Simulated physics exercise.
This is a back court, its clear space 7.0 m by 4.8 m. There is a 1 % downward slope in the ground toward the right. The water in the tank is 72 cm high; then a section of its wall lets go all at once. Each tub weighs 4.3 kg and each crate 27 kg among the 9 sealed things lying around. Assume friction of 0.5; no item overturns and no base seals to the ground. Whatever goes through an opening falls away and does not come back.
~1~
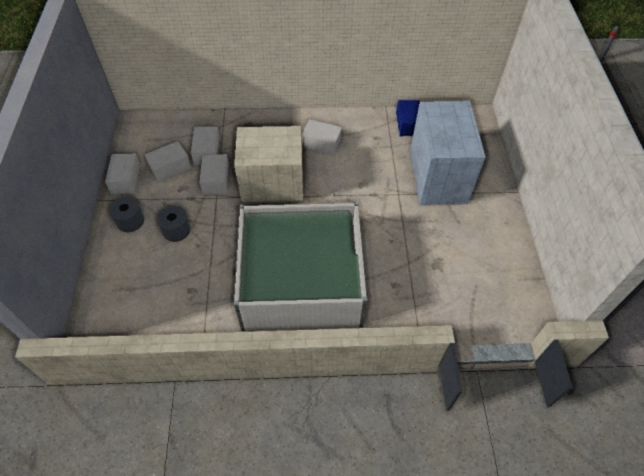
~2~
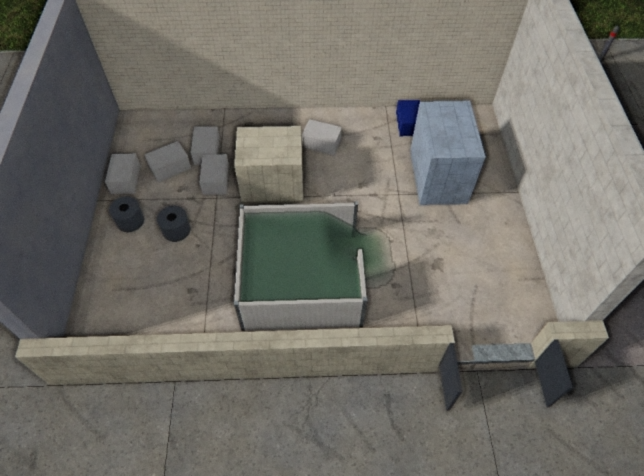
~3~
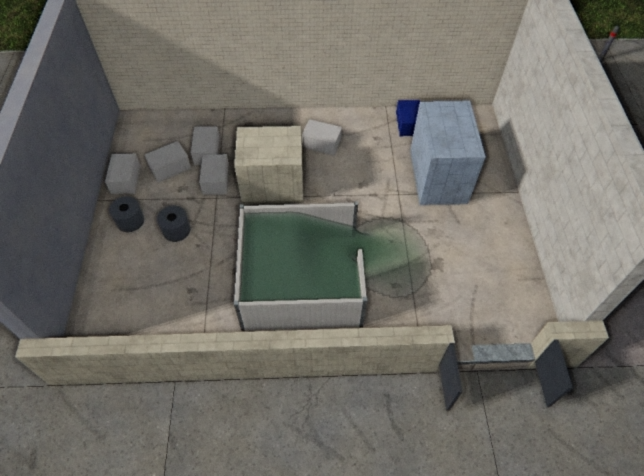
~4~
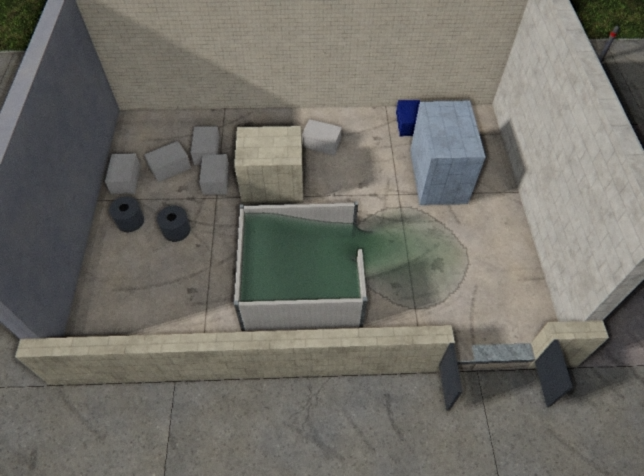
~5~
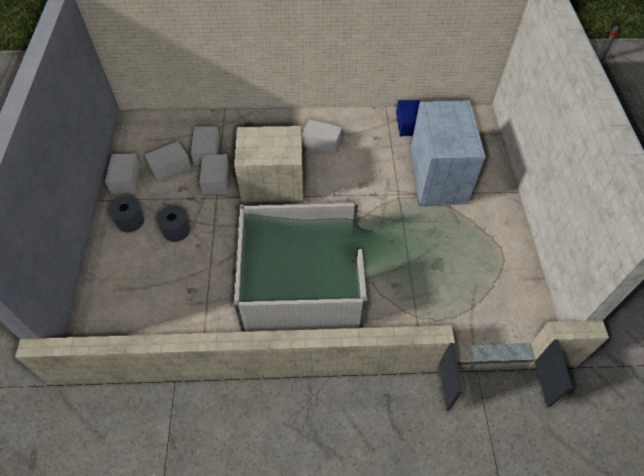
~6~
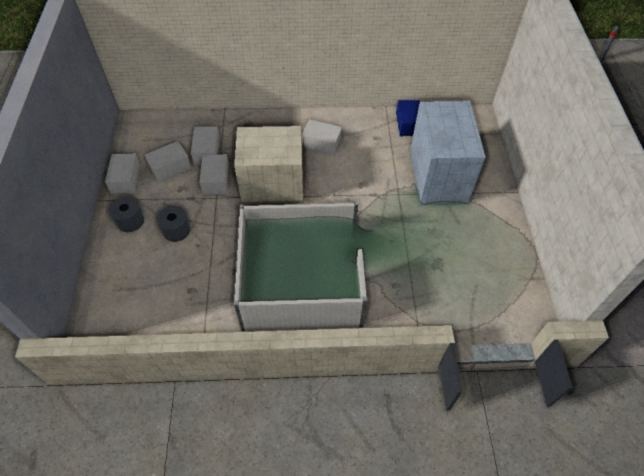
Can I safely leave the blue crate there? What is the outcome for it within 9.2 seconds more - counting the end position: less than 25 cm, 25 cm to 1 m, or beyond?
It budges a fair bit.
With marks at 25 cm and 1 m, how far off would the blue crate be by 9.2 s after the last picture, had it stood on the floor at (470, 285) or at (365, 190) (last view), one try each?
One try each gives this: It wanders off a long way, then it remains roughly in place.
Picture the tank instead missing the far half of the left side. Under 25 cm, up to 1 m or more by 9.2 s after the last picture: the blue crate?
Well, the blue crate basically stays there then.
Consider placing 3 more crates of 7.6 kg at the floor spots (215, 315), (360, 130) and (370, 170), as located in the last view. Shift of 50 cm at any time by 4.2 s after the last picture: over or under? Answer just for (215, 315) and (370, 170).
Respectively: Inside the limit and inside the limit.
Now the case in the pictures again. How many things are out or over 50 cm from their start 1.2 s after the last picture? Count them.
By my tally, 0.
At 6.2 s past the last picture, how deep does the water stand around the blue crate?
Depth: About 7 cm.
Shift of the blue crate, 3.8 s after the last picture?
Some 5 cm from the start.
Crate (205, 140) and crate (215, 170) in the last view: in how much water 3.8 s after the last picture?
First about 1 cm, second about 0 cm.
Then, 1.2 s after the last picture the blue crate is near (411, 111), 0.0 m from its start, aground; 0 of 9 are out; 0 afloat.
Then, 3.8 s after the last picture the blue crate is near (408, 113), 0.1 m from its start, aground; 0 of 9 are out; 0 afloat.
Then, 6.2 s after the last picture the blue crate is near (380, 120), 0.6 m from its start, aground; 0 of 9 are out; 0 afloat.
Then, 9.2 s after the last picture the blue crate is near (380, 120), 0.6 m from its start, aground; 0 of 9 are out; 1 afloat.
